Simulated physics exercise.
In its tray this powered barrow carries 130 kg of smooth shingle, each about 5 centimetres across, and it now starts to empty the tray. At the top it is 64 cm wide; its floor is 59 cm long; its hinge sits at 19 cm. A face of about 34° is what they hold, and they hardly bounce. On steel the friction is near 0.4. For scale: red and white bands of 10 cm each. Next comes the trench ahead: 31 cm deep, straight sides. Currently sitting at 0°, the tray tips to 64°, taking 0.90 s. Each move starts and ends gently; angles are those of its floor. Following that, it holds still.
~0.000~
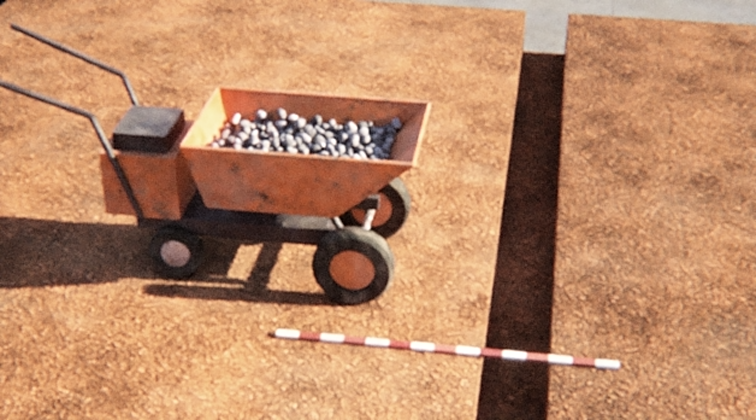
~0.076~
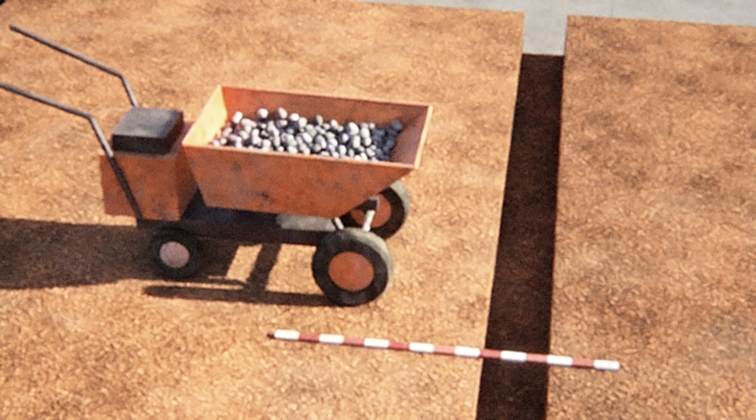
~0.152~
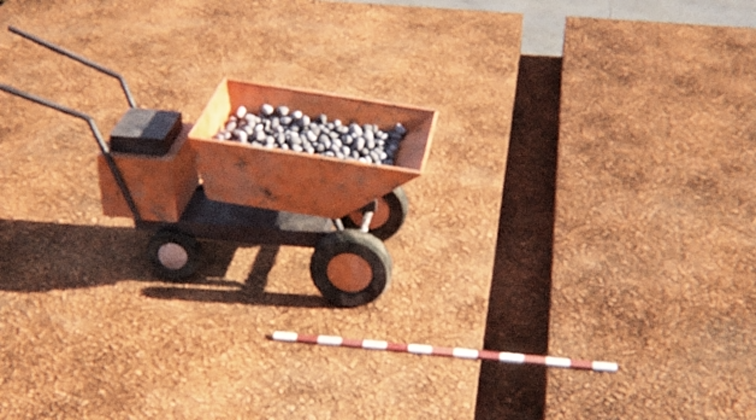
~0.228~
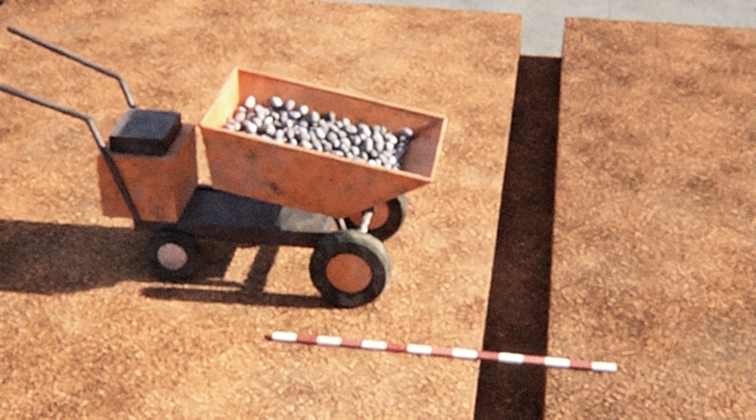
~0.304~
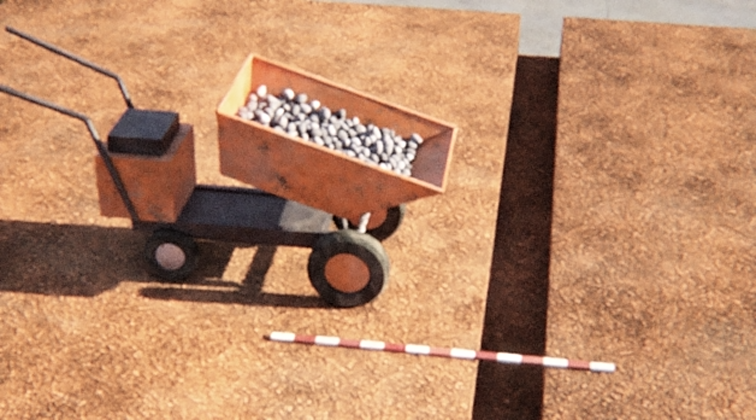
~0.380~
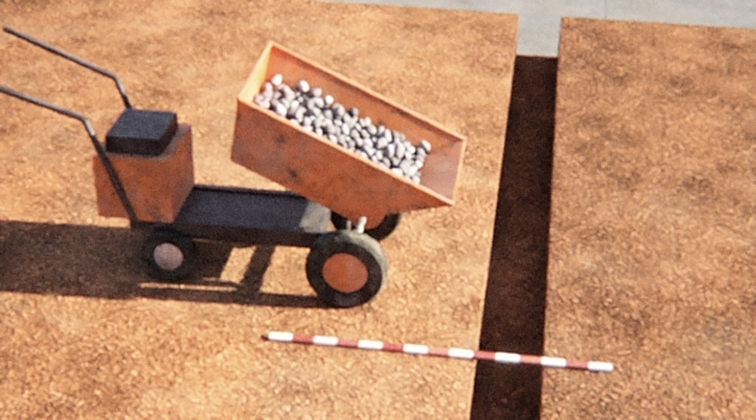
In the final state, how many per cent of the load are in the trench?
About 68 per cent are in the trench in the final state.
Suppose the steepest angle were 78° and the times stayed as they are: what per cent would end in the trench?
It would be near 90 per cent.
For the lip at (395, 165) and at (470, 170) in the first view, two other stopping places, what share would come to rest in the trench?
Close to 90 percent in the first case, 15 percent in the second.
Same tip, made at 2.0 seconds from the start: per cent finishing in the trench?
It would come to roughly 85 per cent.
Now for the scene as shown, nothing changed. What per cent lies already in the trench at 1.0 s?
About 20 per cent by then.
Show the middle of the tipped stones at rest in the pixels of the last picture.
Around (530, 318).
After 0.7 s the floor is at 54°; 100 % in the tray; the foremost stones are at (461, 229).
After 1.0 s the floor is at 64°; 77 % in the tray, 22 % in the trench, 1 % past the trench; the foremost stones are at (552, 280).
After 1.4 s the floor is at 64°; 22 % in the tray, 48 % in the trench, 30 % past the trench; the foremost stones are at (684, 290).
After 3.3 s the floor is at 64°; 0 % in the tray, 68 % in the trench, 32 % past the trench; the foremost stones are past the picture's edge.
